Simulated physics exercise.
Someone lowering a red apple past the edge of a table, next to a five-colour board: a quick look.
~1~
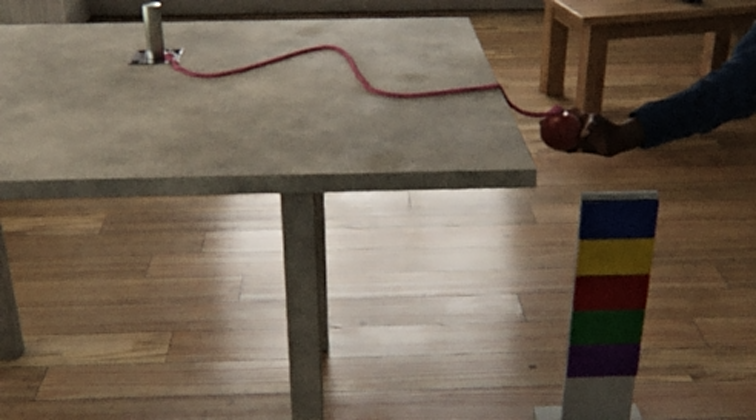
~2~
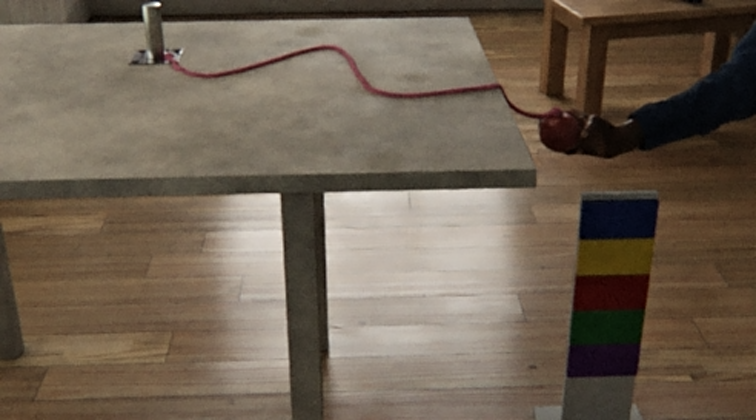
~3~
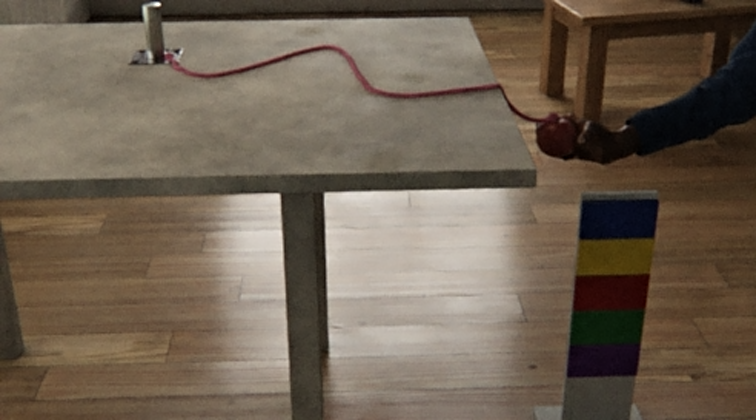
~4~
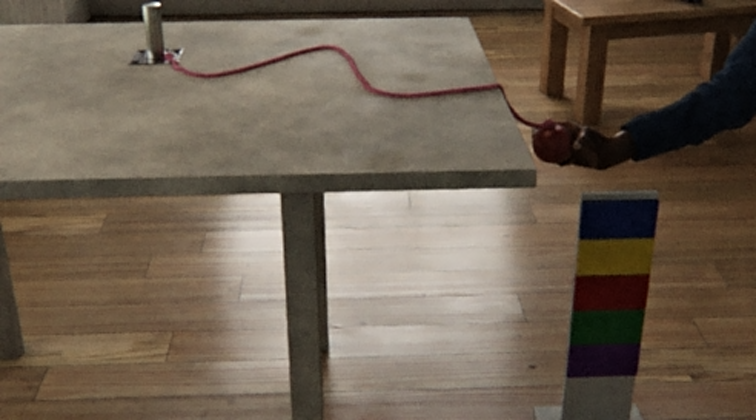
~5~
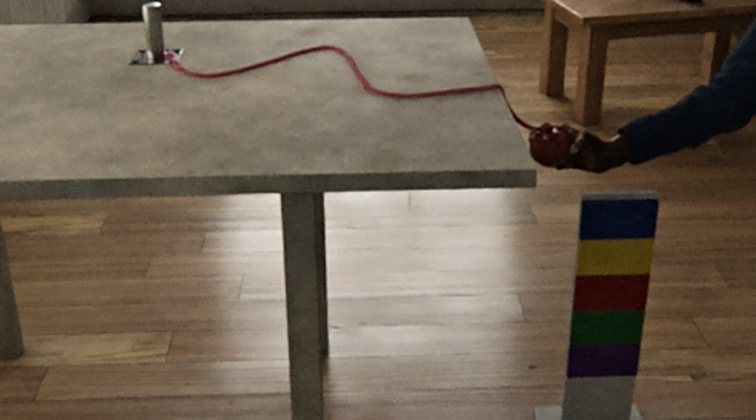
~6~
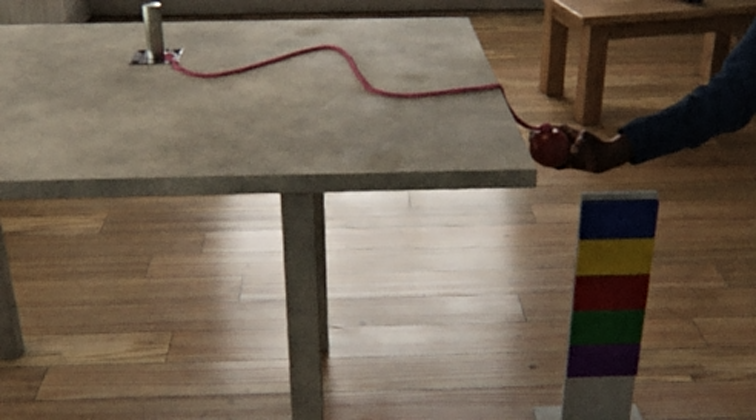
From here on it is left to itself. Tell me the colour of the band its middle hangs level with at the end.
Green.
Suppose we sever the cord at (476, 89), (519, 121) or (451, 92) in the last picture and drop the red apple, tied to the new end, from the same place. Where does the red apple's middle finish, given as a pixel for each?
I'd put it around (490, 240) for the first cut, (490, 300) for the second and (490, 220) for the third.
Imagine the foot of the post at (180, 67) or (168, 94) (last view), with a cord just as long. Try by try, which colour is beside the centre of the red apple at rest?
First try: Purple; second try: Purple.
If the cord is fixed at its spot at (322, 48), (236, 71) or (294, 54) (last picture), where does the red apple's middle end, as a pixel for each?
Pixel spots, one per try: About (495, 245), (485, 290), (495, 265).
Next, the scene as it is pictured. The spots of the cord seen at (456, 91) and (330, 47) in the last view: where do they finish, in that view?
The first settles around (489, 206), the second around (398, 69).
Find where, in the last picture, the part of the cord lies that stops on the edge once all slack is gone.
Look close to (358, 74) - that's the one.
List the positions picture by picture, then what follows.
In the first frame, red apple (560, 130); blue (620, 221); yellow (616, 258); red (612, 294); green (608, 328); purple (604, 362).
In the second frame, red apple (560, 132); cord through (184, 70) (267, 63) (344, 53) (367, 84) (455, 91).
In the third frame, red apple (556, 138).
In the fourth frame, red apple (552, 144); cord through (184, 70) (267, 63) (344, 53) (367, 84) (455, 91).
In the fifth frame, red apple (549, 147).
In the sixth frame, red apple (549, 147); cord through (184, 70) (267, 63) (344, 53) (367, 84) (455, 91).
Soon after, apple near (509, 312); level with green.
Then, apple near (466, 309); level with green.
At rest, apple near (479, 318); level with green. Its middle rests at the green band.
